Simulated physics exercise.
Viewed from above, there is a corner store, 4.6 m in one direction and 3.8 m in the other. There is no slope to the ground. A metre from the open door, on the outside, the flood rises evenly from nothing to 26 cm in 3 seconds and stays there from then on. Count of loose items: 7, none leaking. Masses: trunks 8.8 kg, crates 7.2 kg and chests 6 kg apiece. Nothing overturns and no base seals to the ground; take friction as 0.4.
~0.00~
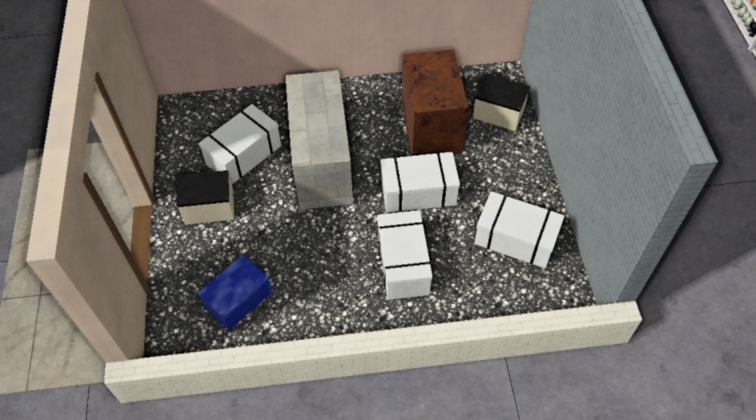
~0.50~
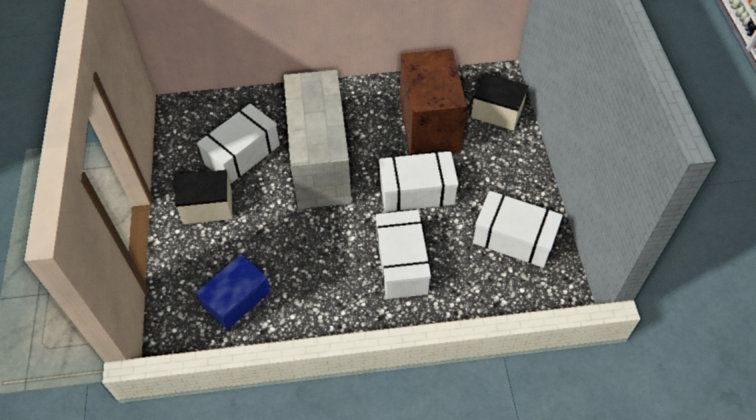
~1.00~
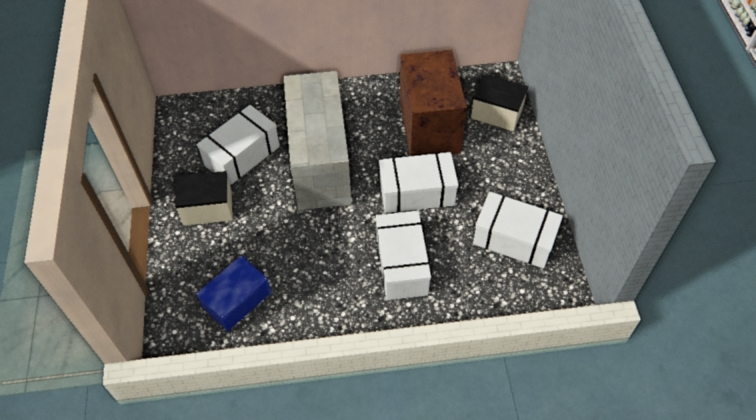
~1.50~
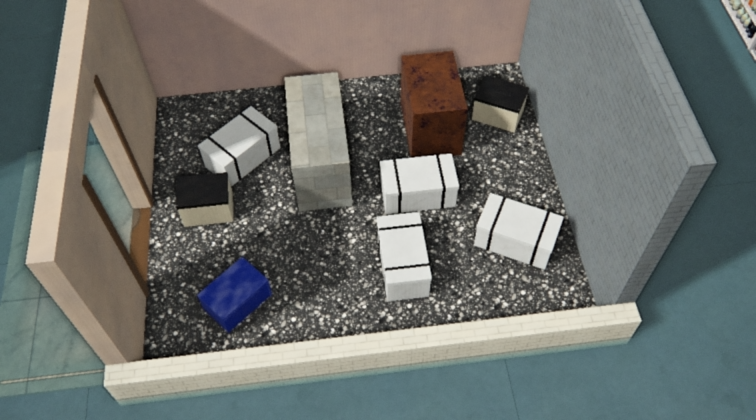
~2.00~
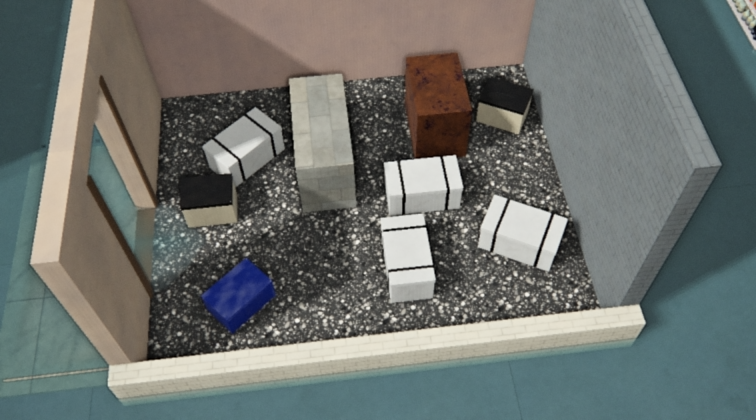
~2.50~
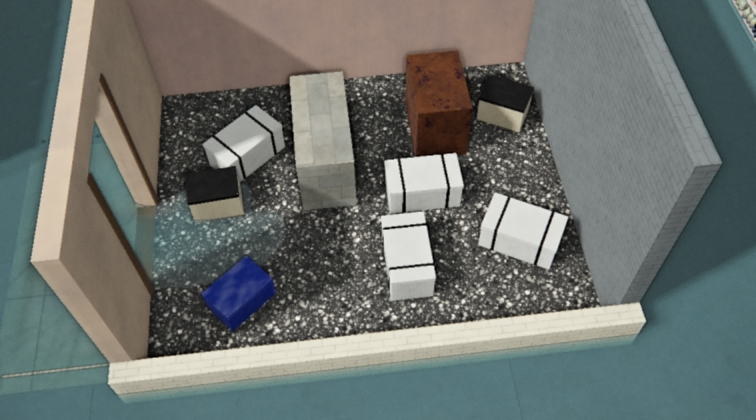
At the start, a roofless room with a dark speckled floor holds white strapped boxes, black-topped boxes, a blue crate and larger blocks, all still. The ground outside turns from grey to bluish, then clear water enters through the left doorway and spreads inside, and the black-topped box nearby shifts slightly right.
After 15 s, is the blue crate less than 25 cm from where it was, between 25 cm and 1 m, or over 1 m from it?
Over 1 m.
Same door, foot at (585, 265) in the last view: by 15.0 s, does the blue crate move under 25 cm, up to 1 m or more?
So the blue crate is well away by then.
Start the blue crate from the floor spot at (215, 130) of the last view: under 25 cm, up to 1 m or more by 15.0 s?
So it budges only slightly.
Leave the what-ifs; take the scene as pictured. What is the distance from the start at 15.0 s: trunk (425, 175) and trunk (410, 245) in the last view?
Respectively 40 and 200 centimetres.
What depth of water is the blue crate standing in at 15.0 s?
I'd say around 17 cm.
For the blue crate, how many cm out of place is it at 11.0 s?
Shift: About 350 cm.
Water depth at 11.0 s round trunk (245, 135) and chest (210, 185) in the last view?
I'd estimate 9 cm for the first and 10 cm for the second.
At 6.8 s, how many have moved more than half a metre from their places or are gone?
By that point, 4.
After 3.5 s the blue crate is near (259, 316), 0.4 m from its start, aground; 1 afloat.
After 6.8 s the blue crate is near (362, 315), 1.3 m from its start, afloat; 5 afloat.
After 11.0 s the blue crate is near (539, 147), 3.6 m from its start, afloat; 7 afloat.
After 15.0 s the blue crate is near (535, 136), 3.6 m from its start, afloat; 7 afloat.
